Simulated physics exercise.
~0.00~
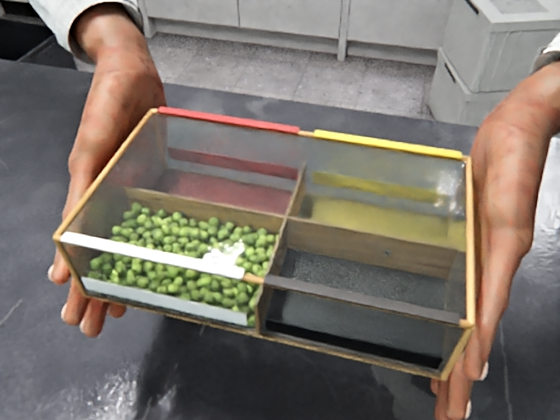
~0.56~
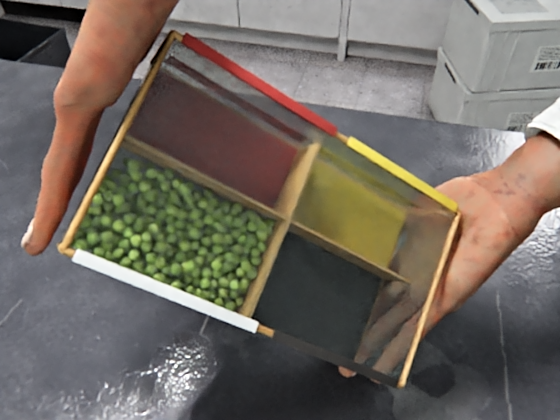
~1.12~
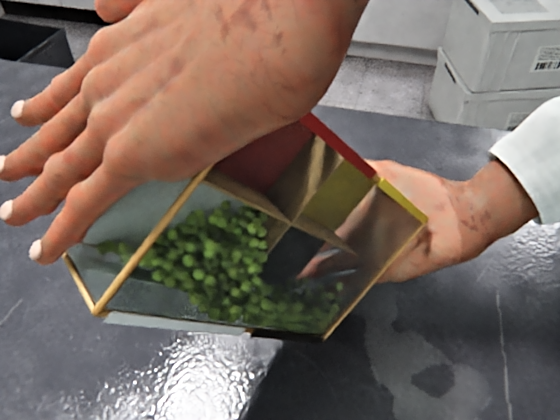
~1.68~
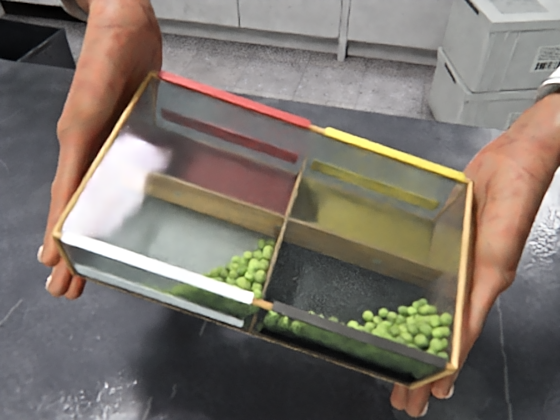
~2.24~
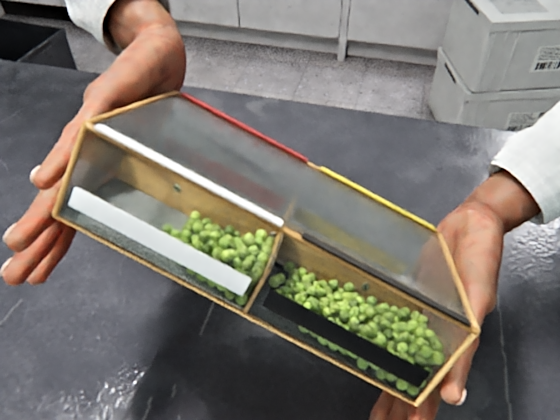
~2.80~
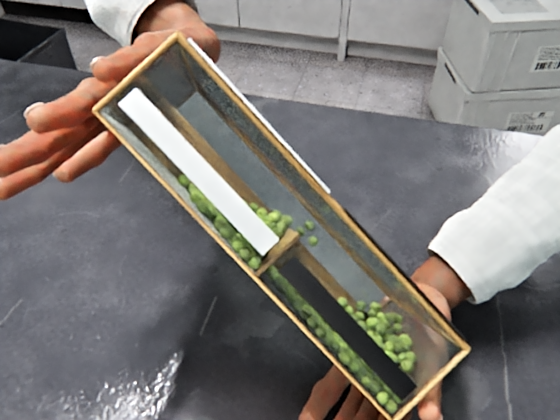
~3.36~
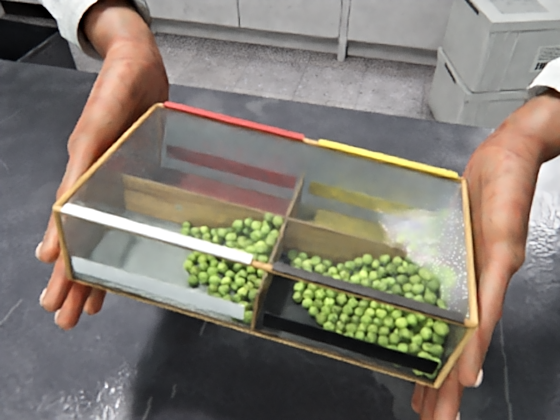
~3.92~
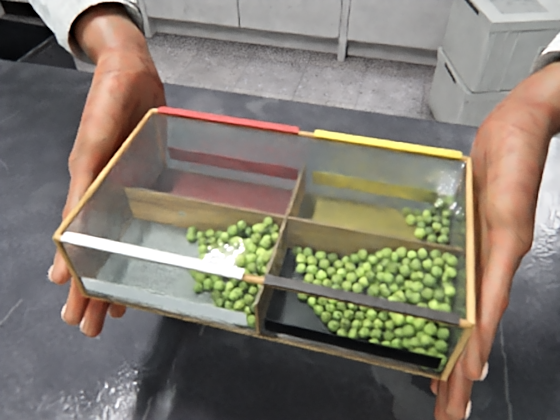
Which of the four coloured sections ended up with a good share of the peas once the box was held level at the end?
The black and white sections each ended up with a good share of the peas, while yellow got only a few and red stayed empty.
